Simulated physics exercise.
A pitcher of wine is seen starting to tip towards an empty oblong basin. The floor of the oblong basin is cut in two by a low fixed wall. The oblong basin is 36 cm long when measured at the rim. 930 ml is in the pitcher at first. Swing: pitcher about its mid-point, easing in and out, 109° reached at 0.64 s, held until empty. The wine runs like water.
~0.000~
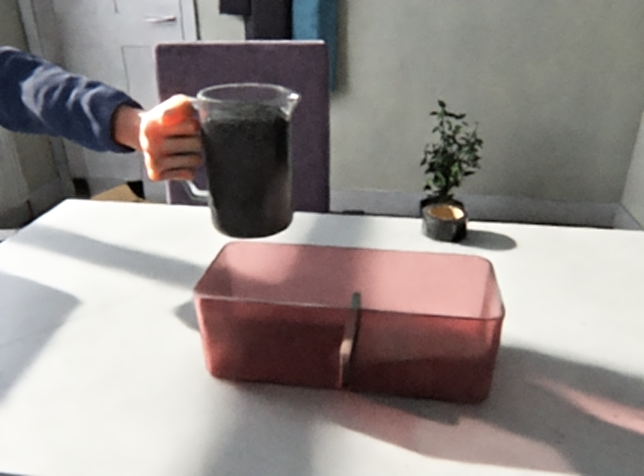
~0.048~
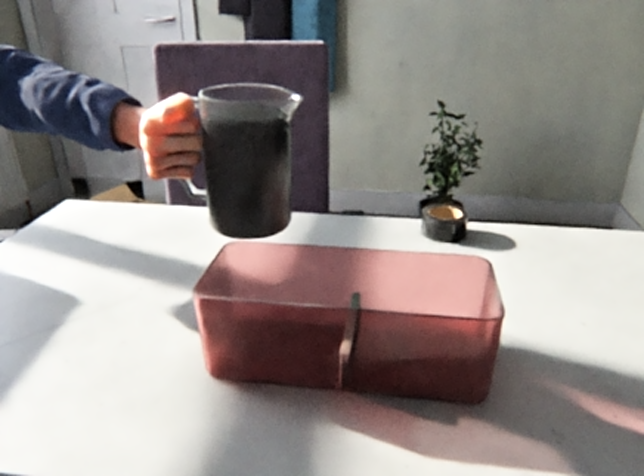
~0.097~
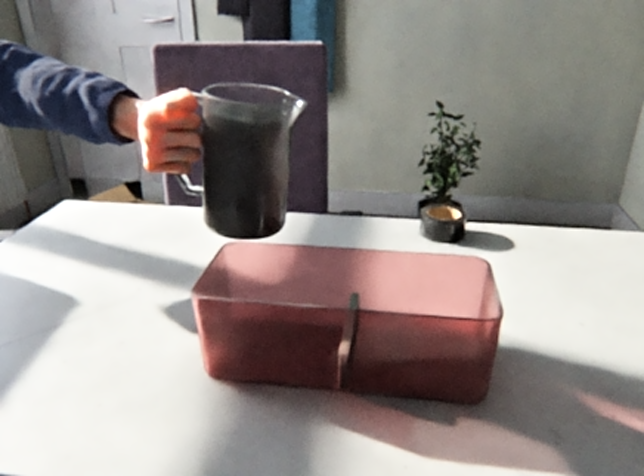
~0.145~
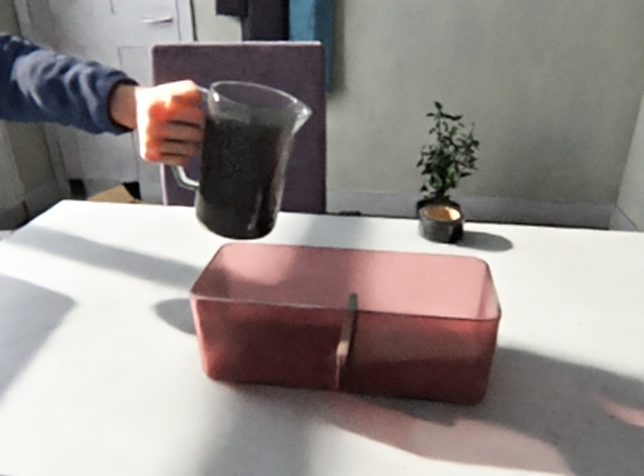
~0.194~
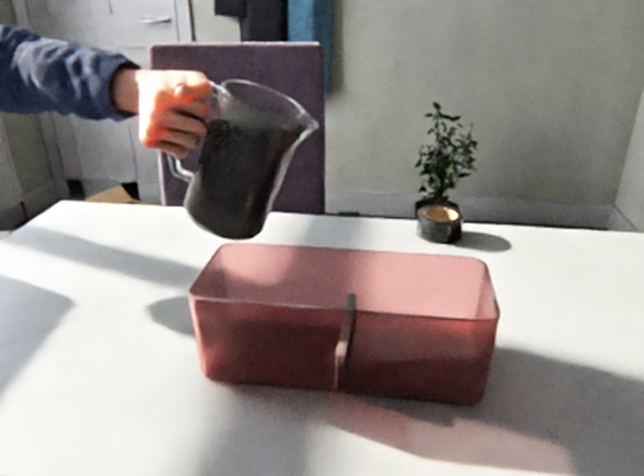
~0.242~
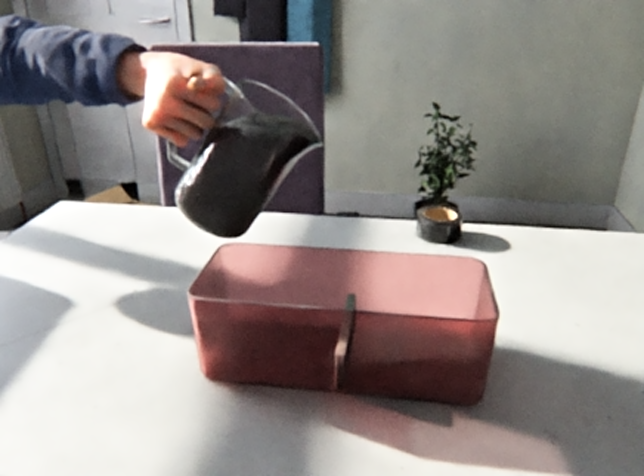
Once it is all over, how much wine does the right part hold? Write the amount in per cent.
The right part holds about 93 per cent.
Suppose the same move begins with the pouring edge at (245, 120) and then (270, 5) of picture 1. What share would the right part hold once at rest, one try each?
First 0, then 90 per cent.
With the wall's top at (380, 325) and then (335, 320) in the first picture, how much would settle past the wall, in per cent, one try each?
40 % and 95 %.
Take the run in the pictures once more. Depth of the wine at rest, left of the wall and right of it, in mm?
Left roughly 2 mm; right roughly 38 mm.
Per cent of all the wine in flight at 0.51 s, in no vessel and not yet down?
I'd put it at about 20 percent.
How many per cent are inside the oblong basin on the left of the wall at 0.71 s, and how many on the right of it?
Around 4 on the left and around 52 on the right.
By 0.51 s the tilt is 98° and 69 per cent is still to pour, 0 is left of the wall and 11 right of it.
By 0.71 s the tilt is 109° and 25 per cent is still to pour, 4 is left of the wall and 52 right of it.
By 0.92 s the tilt is 109° and 5 per cent is still to pour, 5 is left of the wall and 85 right of it.
By 1.14 s the tilt is 109° and 0 per cent is still to pour, 6 is left of the wall and 93 right of it.
At rest 6 per cent lies left of the wall, 93 right of it and 1 outside.
